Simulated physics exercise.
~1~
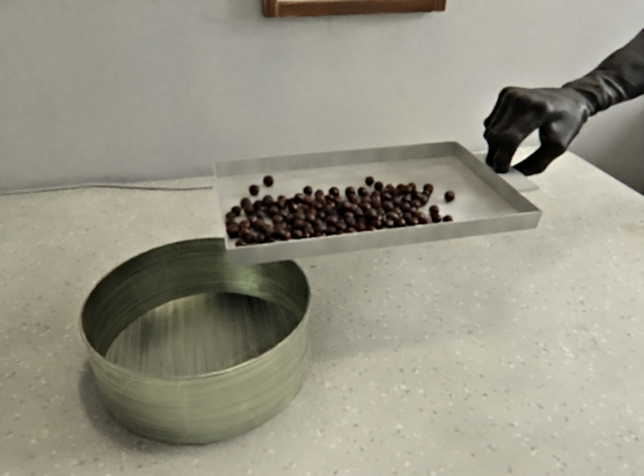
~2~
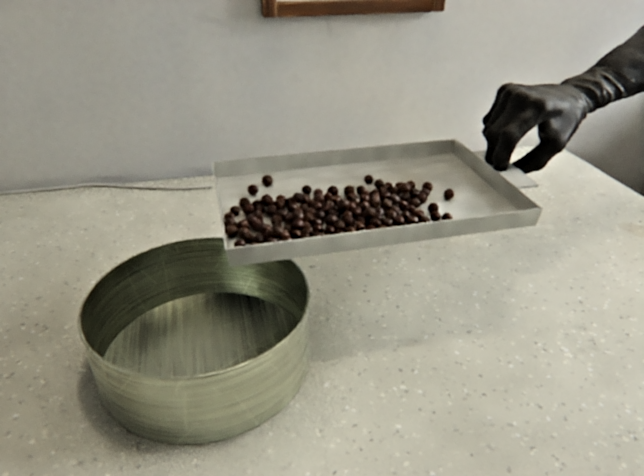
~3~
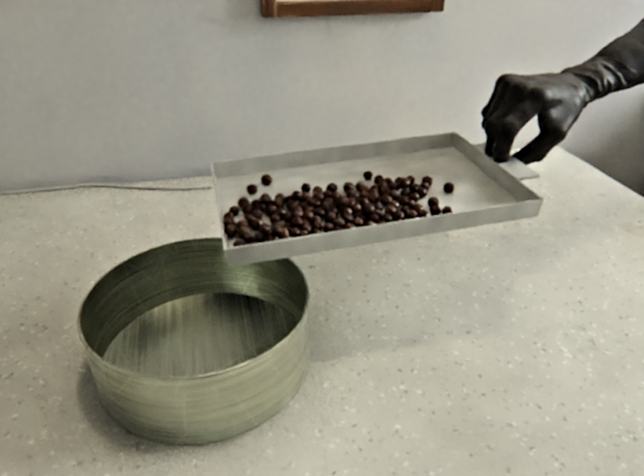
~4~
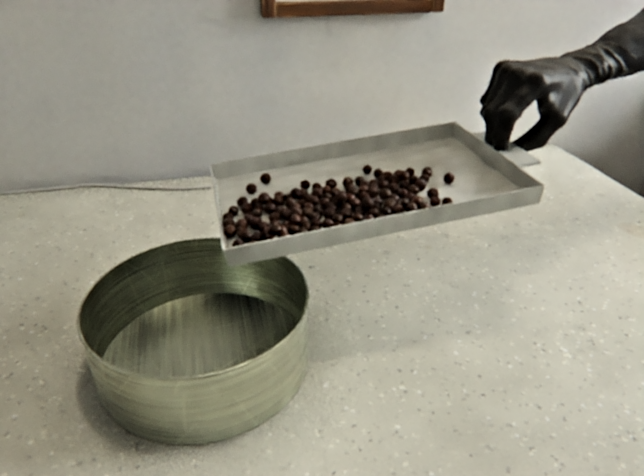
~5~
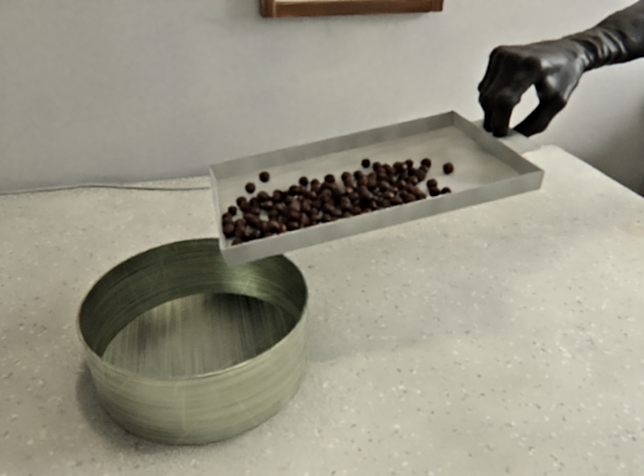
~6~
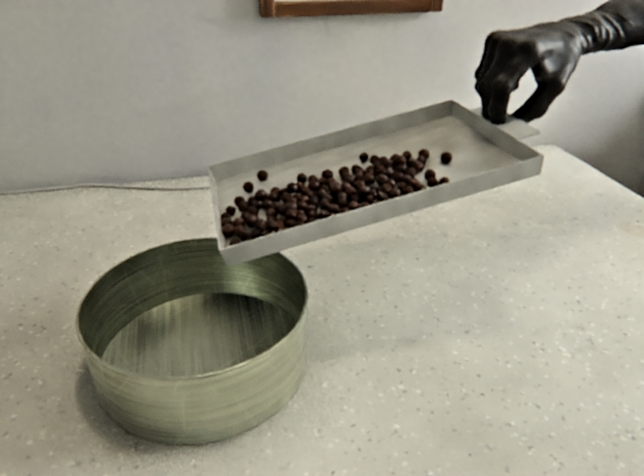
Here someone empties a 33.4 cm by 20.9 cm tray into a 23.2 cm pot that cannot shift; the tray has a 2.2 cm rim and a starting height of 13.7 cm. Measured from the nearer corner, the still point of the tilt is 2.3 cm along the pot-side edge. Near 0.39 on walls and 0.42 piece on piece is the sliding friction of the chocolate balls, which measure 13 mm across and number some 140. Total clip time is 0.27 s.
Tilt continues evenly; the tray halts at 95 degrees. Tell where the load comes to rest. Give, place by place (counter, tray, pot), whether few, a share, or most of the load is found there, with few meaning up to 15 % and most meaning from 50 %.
For the counter I expect a share; for the left on the tray I expect few; for the pot I expect most.
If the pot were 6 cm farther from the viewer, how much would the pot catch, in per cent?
Around 95 per cent.
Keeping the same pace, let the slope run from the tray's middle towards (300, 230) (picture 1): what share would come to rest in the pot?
Roughly 100 percent of them.
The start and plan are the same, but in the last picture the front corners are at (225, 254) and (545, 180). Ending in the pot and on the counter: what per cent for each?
The pot gets 70 and the counter 30.
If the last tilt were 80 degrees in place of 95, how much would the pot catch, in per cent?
Result: Close to 0 %.
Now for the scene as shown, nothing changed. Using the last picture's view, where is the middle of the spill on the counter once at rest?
Look close to (177, 273) in the last picture.
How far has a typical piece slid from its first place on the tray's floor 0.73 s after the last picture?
Displacement on the tray: About 6 cm.
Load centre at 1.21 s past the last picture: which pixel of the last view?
Somewhere about (231, 184) in the last view.
Then, 0.73 s after the last picture, tilt 51 degrees; the tray holds 100 %, the pot 0 %.
Then, 1.21 s after the last picture, tilt 76 degrees; the tray holds 100 %, the pot 0 %.
Then, 1.76 s after the last picture, tilt 95 degrees; the tray holds 30 %, the pot 55 %.
In the end, counter 30 %, tray 0 %, pot 70 %.
